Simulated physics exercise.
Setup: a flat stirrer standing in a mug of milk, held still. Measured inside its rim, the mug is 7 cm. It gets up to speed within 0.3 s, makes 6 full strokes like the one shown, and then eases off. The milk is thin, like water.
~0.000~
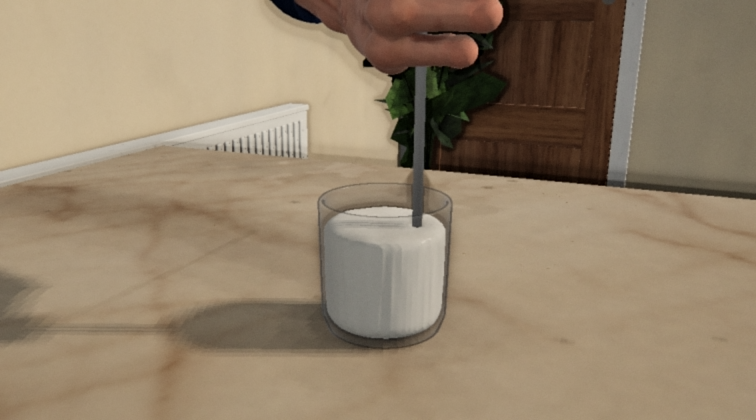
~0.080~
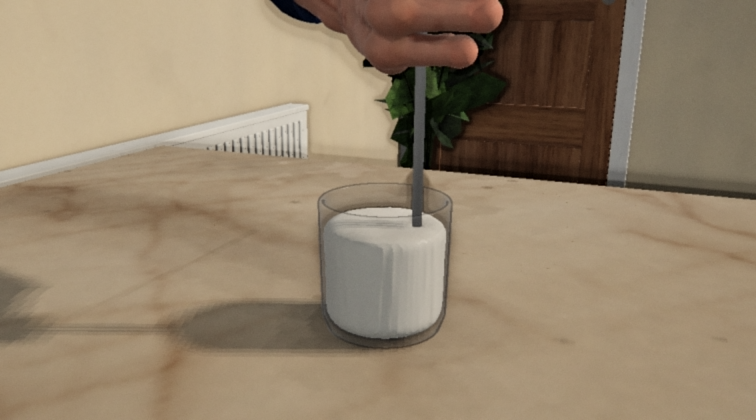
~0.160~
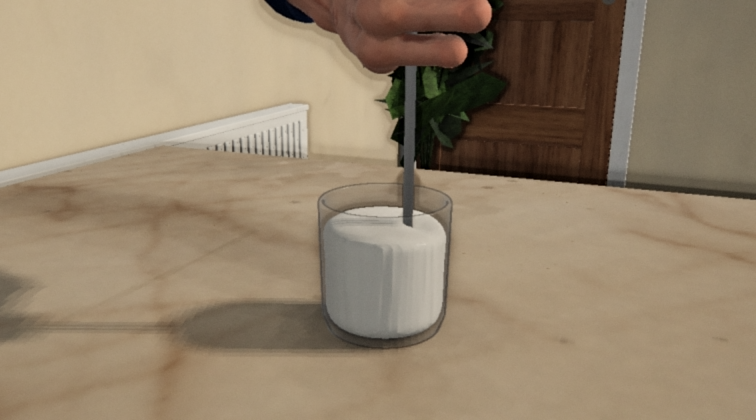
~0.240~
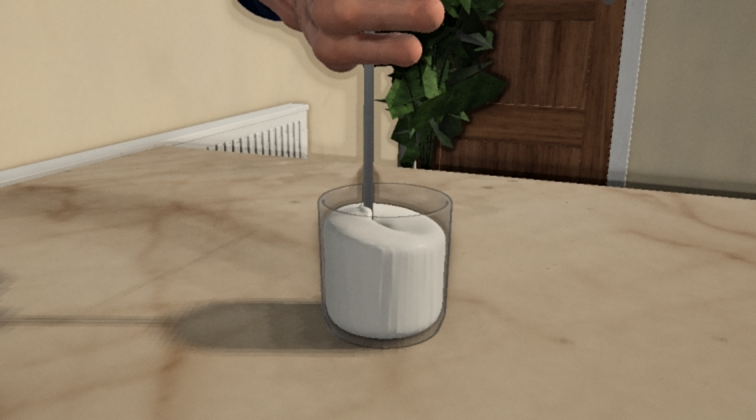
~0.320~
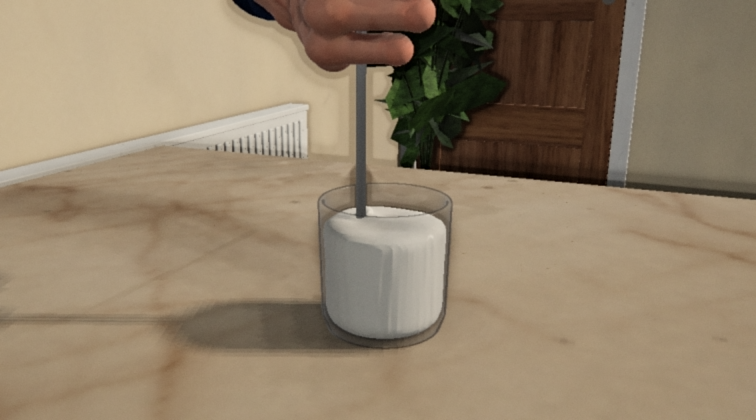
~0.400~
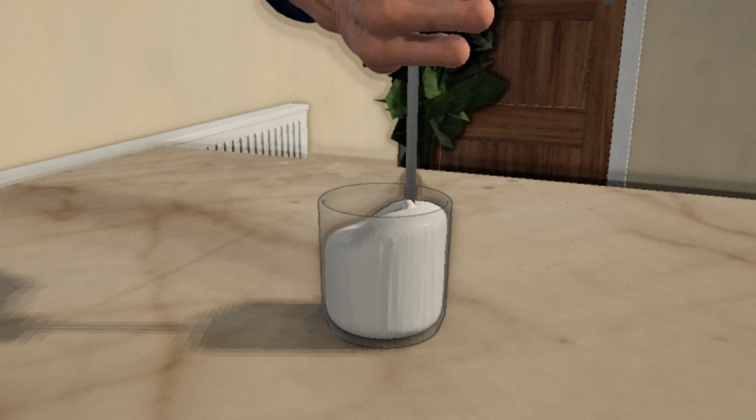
A hand held a thin grey stirrer upright in a clear glass of white milk, moved it left across the glass, then brought it back right as the milk's surface tilted and swelled.
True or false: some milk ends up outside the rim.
True.
By 0.81 s 1 ml is over the rim.
By 1.21 s 4 ml is over the rim.
By 1.62 s 7 ml is over the rim.
By 2.02 s 7 ml is over the rim.
At rest 7 ml is over the rim.
